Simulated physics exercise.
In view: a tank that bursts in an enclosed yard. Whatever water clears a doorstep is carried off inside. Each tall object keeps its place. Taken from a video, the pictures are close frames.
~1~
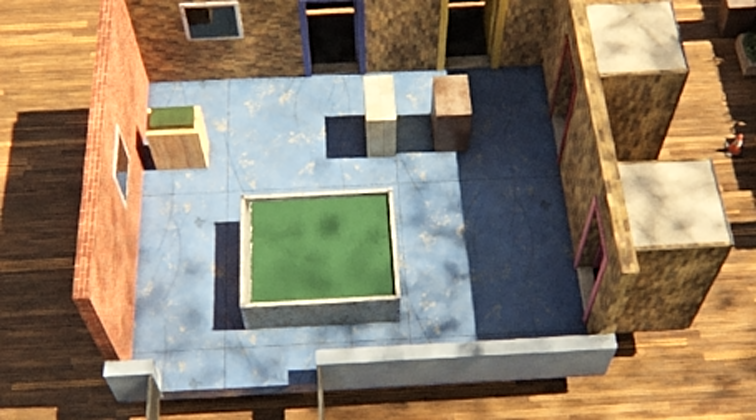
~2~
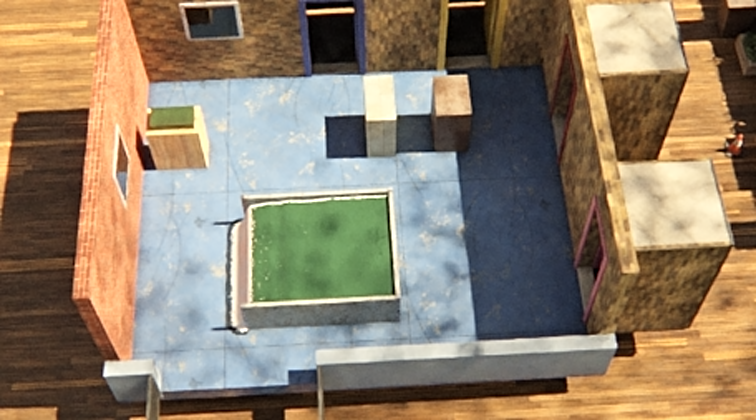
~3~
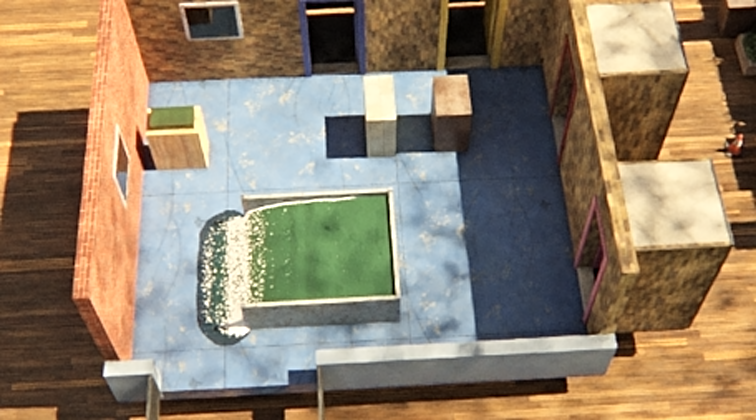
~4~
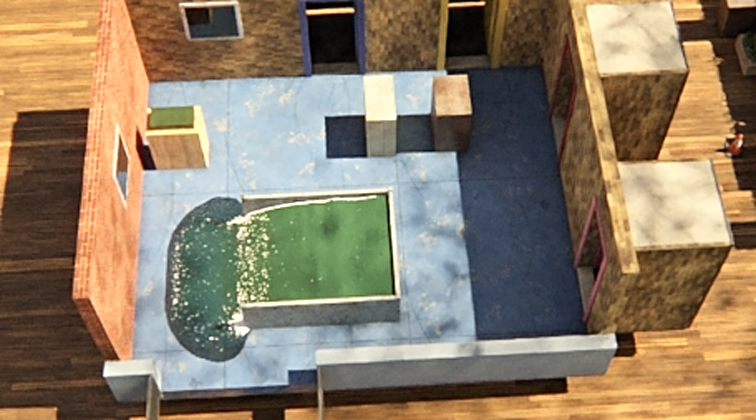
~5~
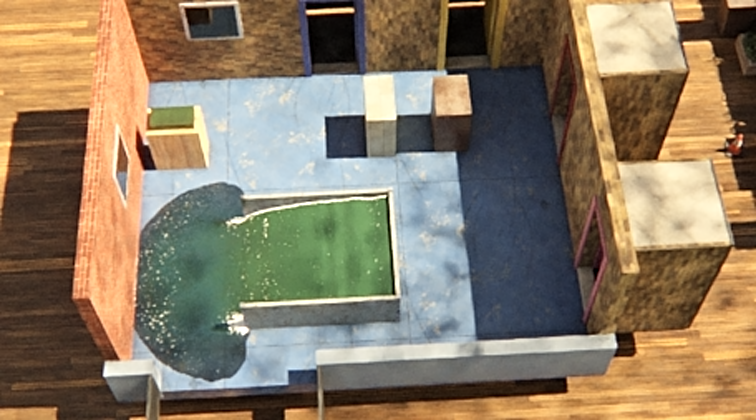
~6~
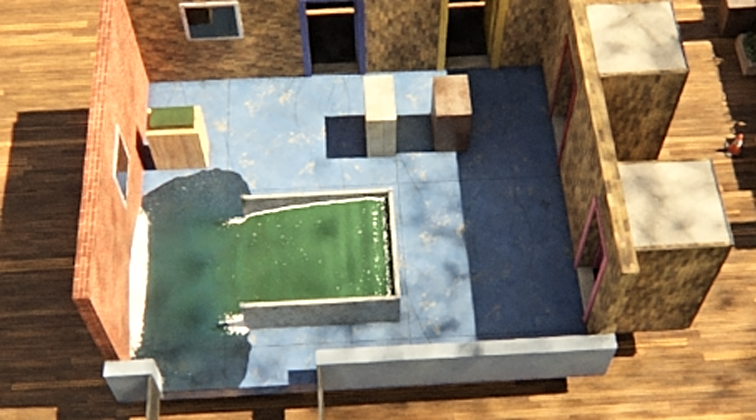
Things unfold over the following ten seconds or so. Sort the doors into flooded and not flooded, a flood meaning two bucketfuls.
Sorted: Blue door - flooded; red door - not flooded; pink door - not flooded; yellow door - not flooded.
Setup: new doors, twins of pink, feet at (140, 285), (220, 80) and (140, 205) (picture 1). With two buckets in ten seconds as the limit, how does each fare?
Log: Door one is above the limit; door two is below the limit; door three is above the limit.
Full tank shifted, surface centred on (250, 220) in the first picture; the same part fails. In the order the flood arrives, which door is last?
Answer - the door marked pink.
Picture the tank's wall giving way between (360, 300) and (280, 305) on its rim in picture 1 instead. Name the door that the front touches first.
You want the door marked pink.
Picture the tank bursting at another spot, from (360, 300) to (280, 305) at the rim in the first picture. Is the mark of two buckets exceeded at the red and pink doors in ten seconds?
Taking them in order, the red one misses the mark, then the pink one beats the mark.
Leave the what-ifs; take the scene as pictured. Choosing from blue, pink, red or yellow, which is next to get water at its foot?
First in line is the blue door.
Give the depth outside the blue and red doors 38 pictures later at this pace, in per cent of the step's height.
In order: Roughly 290 % and 50 %.
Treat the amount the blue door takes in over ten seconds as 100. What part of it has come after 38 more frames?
I'd say some 10 per cent.
A moment on, water covers 20 % of the floor; the blue door not reached, the red door not reached, the pink door not reached, the yellow door not reached.
Next, water covers 25 % of the floor; the blue door not reached, the red door not reached, the pink door not reached, the yellow door not reached.
Then, water covers 50 % of the floor; the blue door wet at the sill, nothing in, the red door not reached, the pink door not reached, the yellow door not reached.
Later, water covers 80 % of the floor; the blue door under two buckets in, the red door wet at the sill, nothing in, the pink door not reached, the yellow door wet at the sill, nothing in.
In the end, water covers 90 % of the floor; the blue door over two buckets in, the red door wet at the sill, nothing in, the pink door wet at the sill, nothing in, the yellow door under two buckets in.
